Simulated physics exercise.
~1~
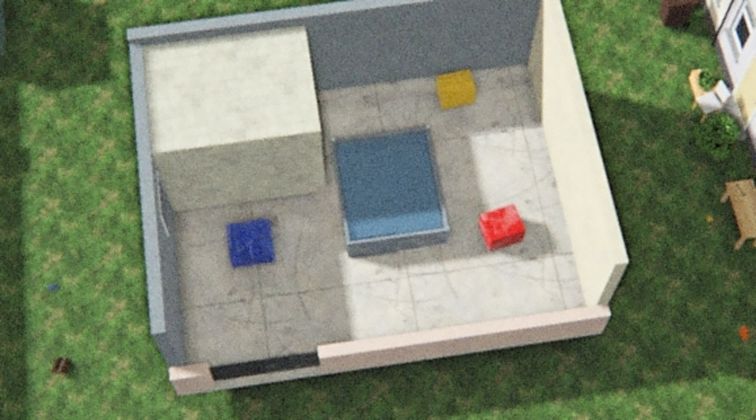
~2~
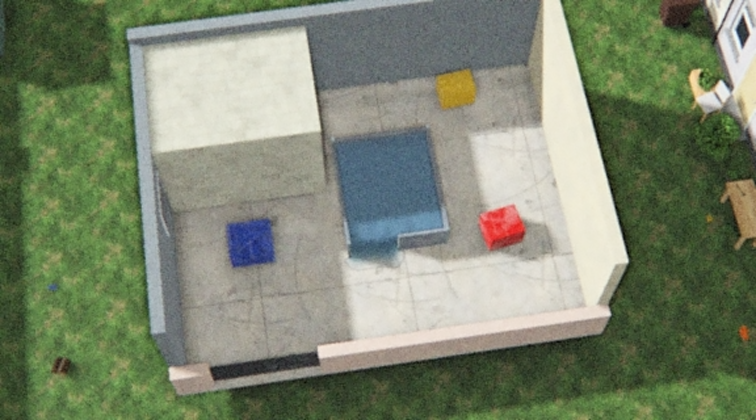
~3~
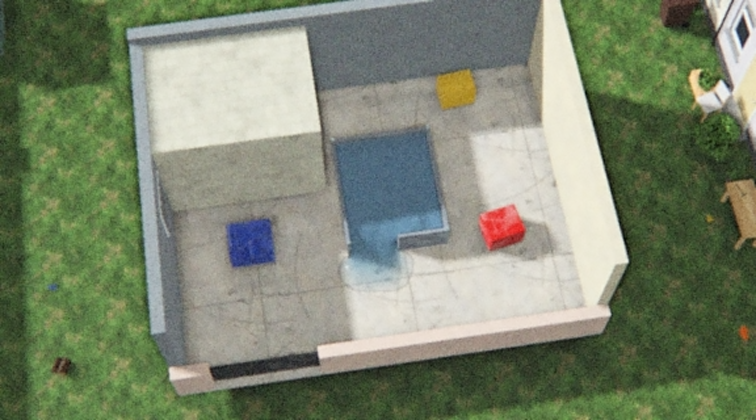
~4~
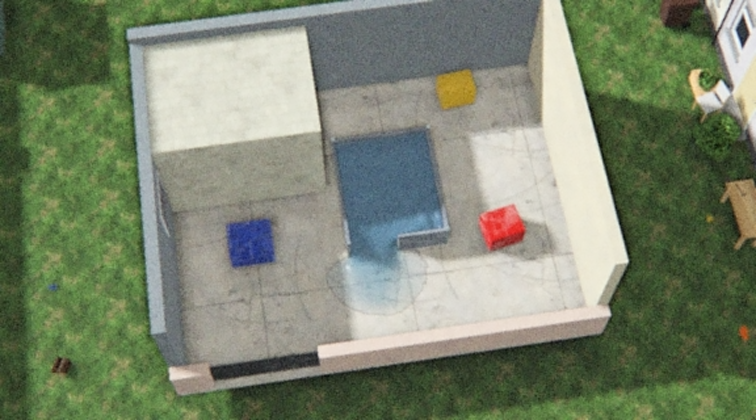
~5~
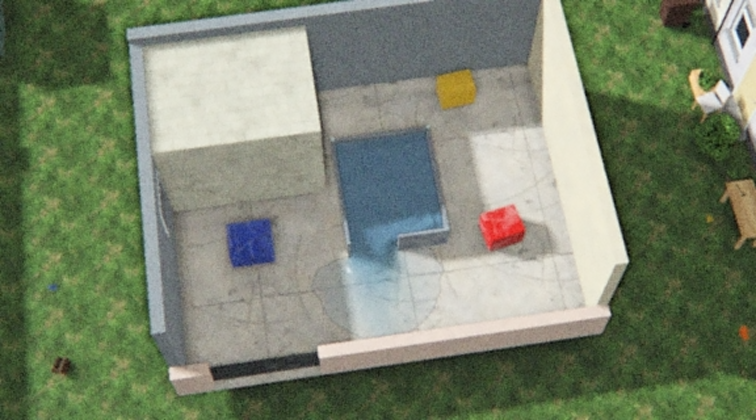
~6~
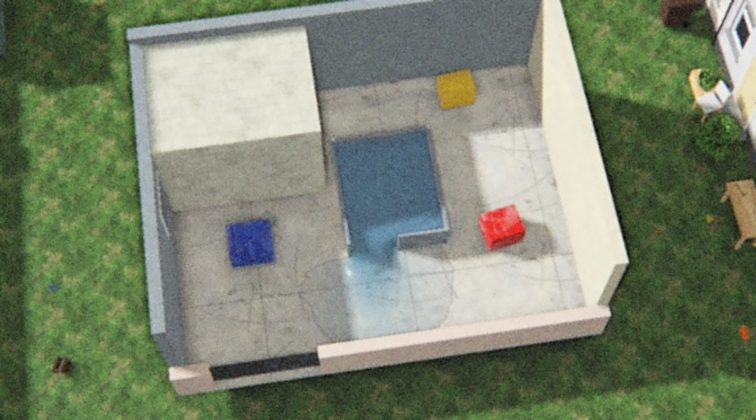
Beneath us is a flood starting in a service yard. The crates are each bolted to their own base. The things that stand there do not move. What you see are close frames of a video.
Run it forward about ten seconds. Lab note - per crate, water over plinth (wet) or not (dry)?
Blue crate: Wet; yellow crate: Wet; red crate: Wet.
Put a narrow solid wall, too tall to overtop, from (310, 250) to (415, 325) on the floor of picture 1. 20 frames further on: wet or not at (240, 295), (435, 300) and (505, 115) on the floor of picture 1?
Taking the three spots in order: Spared, soaked, spared.
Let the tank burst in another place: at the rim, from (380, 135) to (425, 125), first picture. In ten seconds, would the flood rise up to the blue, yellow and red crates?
Crate by crate: Blue - left alone; yellow - hit; red - hit.
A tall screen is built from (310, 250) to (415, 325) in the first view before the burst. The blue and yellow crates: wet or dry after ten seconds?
Then: Blue crate stays dry; yellow crate takes water.
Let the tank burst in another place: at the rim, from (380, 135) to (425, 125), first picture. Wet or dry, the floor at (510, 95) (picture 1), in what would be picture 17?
Answer: Under water.
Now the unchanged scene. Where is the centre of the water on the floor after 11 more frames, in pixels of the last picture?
Roughly (380, 248).
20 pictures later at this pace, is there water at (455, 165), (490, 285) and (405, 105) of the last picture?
Going through them in order, I'd say clear, drenched and clear.
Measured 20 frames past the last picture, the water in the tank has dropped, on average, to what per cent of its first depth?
Roughly 48 percent.
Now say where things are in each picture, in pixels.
In the first picture, the open tank at (389, 185) is whole and still.
In the second picture, water pours out at (374, 247) and has run to (351, 263).
In the third picture, the front is at (402, 283), out from the gap at (374, 248).
In the fourth picture, the front is at (397, 309), out from the gap at (374, 248).
In the fifth picture, water pours out at (374, 248) and has run to a hidden place.
In the sixth picture, the front is at a hidden place, out from the gap at (374, 248).
A moment on, water covers 20 % of the floor; the blue crate not reached, the yellow crate not reached, the red crate not reached.
Next, water covers 30 % of the floor; the blue crate not reached, the yellow crate not reached, the red crate water round its plinth.
Then, water covers 45 % of the floor; the blue crate water round its plinth, the yellow crate not reached, the red crate water round its plinth.
Later, water covers 80 % of the floor; the blue crate water round its plinth, the yellow crate water round its plinth, the red crate water round its plinth.
In the end, water covers 100 % of the floor; the blue crate was topped, the yellow crate was topped, the red crate was topped.
